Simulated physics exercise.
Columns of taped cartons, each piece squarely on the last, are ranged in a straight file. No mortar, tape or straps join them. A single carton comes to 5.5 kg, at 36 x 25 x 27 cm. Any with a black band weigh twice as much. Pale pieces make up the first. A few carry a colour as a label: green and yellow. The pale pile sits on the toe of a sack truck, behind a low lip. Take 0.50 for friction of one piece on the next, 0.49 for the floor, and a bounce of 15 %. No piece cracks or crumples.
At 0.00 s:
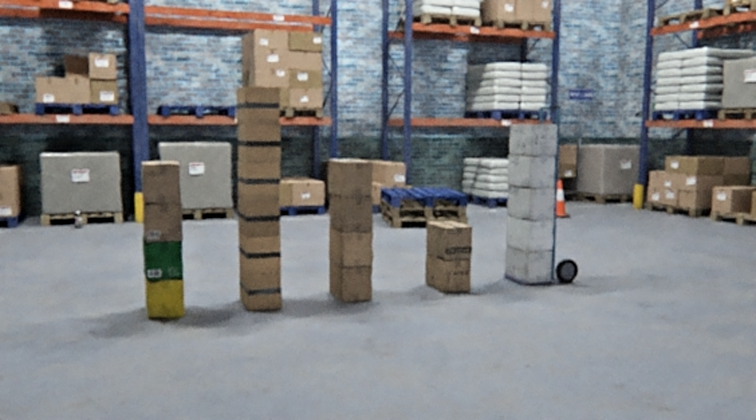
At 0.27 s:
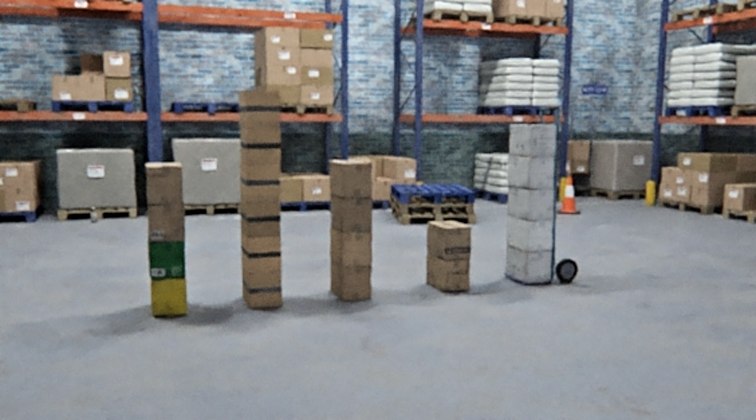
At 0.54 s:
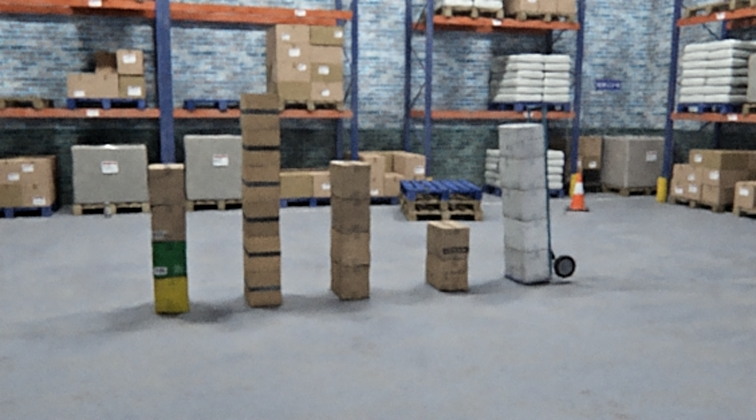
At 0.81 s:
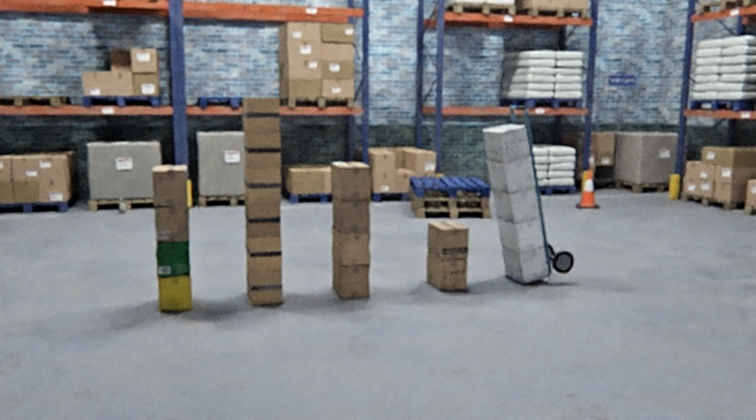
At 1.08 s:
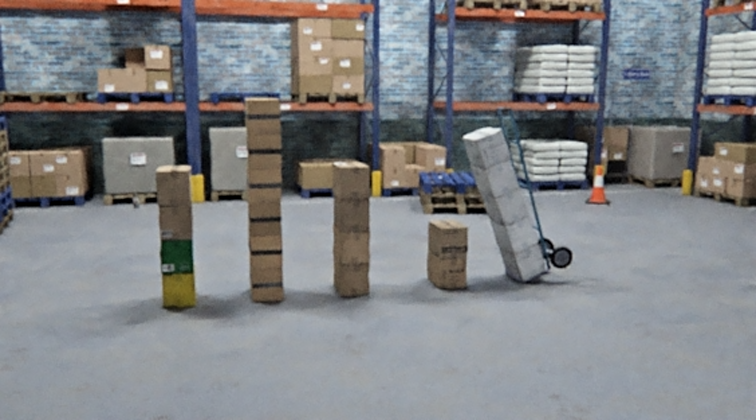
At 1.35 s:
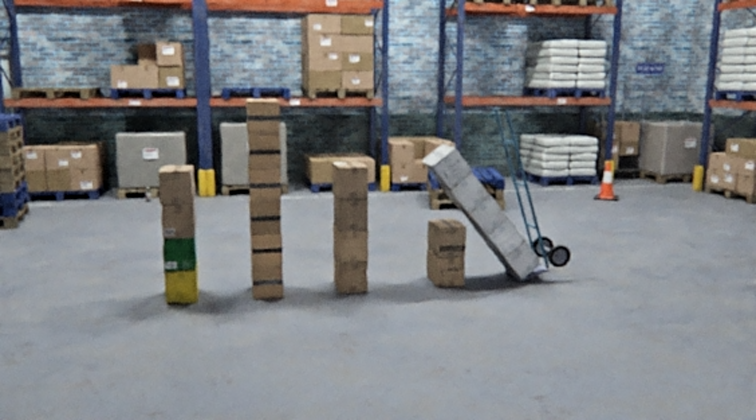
The stack of white boxes on a hand truck leaned slowly left, then tilted steeply away from the truck's frame toward a single low carton, while the other columns of boxes stood still.
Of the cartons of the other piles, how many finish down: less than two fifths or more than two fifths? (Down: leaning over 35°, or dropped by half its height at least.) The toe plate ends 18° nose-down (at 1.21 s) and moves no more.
Under two fifths of them.
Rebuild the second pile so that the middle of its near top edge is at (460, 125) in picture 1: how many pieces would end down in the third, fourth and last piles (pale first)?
In that case third 4, fourth 6, last 4.
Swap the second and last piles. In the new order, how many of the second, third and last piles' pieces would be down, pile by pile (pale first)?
In that case second 4, third 4, last 1.
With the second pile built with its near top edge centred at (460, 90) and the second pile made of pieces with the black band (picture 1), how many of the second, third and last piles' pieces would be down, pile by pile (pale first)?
In that case second 5, third 4, last 4.
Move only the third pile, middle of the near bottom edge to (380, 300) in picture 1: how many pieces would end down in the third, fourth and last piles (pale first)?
In that case third 4, fourth 6, last 4.
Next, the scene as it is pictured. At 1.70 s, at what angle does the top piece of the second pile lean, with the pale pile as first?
About 0°.
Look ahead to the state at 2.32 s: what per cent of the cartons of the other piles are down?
At that moment 0 per cent.
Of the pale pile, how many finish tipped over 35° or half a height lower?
The count is 5.
After 1.46 s, 5 of the pale pile down; none of the 16 other cartons down.
After 1.70 s, 4 of the pale pile down; none of the 16 other cartons down, 4 disturbed.
After 2.32 s, 5 of the pale pile down; none of the 16 other cartons down, 3 disturbed.
In the end (4.4 s), 5 of the pale pile down; none of the 16 other cartons down, 3 disturbed; yellow carton unmoved; green carton unmoved. That is 0 per cent. From the last view, middles, yellow carton near (183, 281), green carton near (180, 249).
